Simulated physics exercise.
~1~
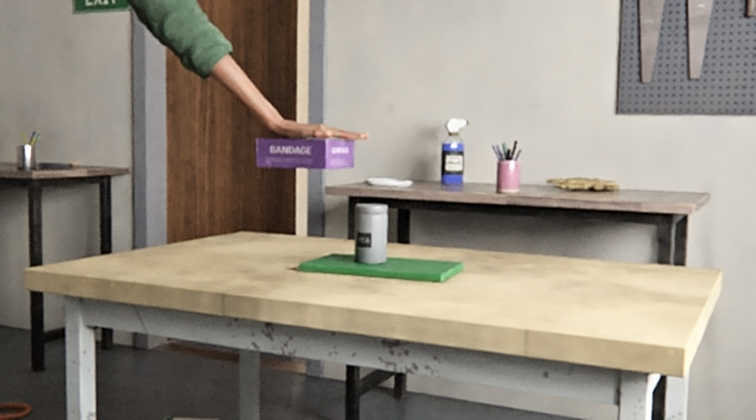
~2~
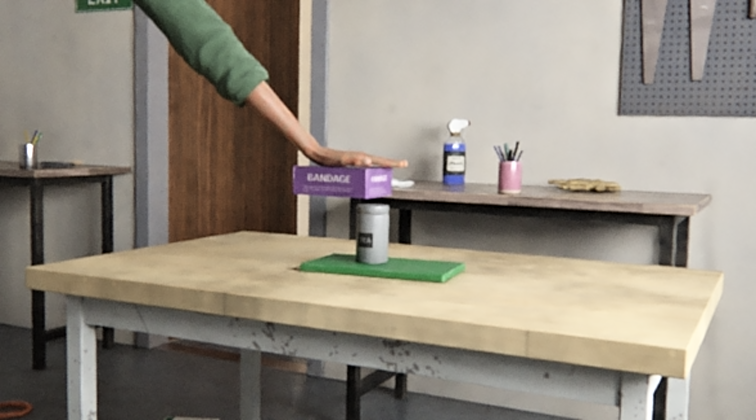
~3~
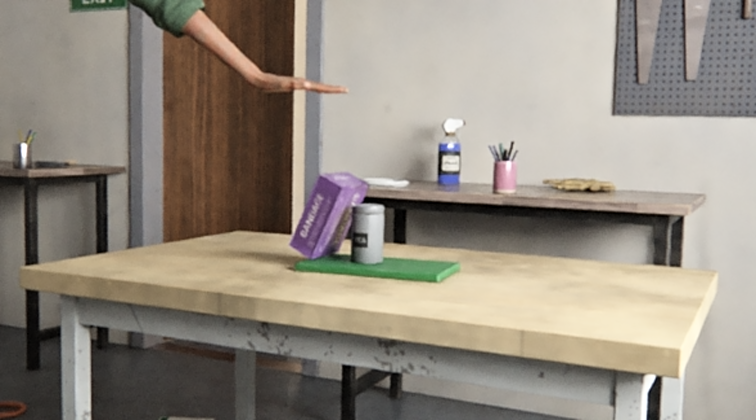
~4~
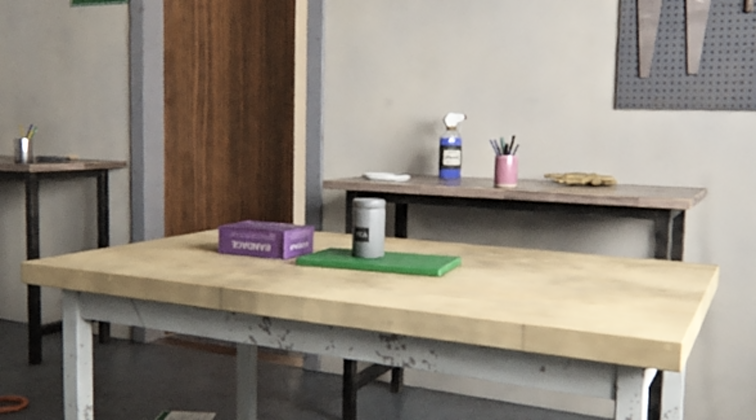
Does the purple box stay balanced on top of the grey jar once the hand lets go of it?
No, the purple box tips off the left side of the jar and ends up upside down on the table, while the jar stays standing on the green tray.
At first, a grey jar stands on a green tray on a pale wooden table, while a hand in a green sleeve holds a purple bandage box in the air to the left. The hand moves the box right and down until it rests on top of the jar, sticking out well to the left. Once the hand lets go and draws back, the box tips off the left side of the jar and drops steeply tilted beside it. It ends upside down on the table, left of the tray, while the jar and tray stay in place.
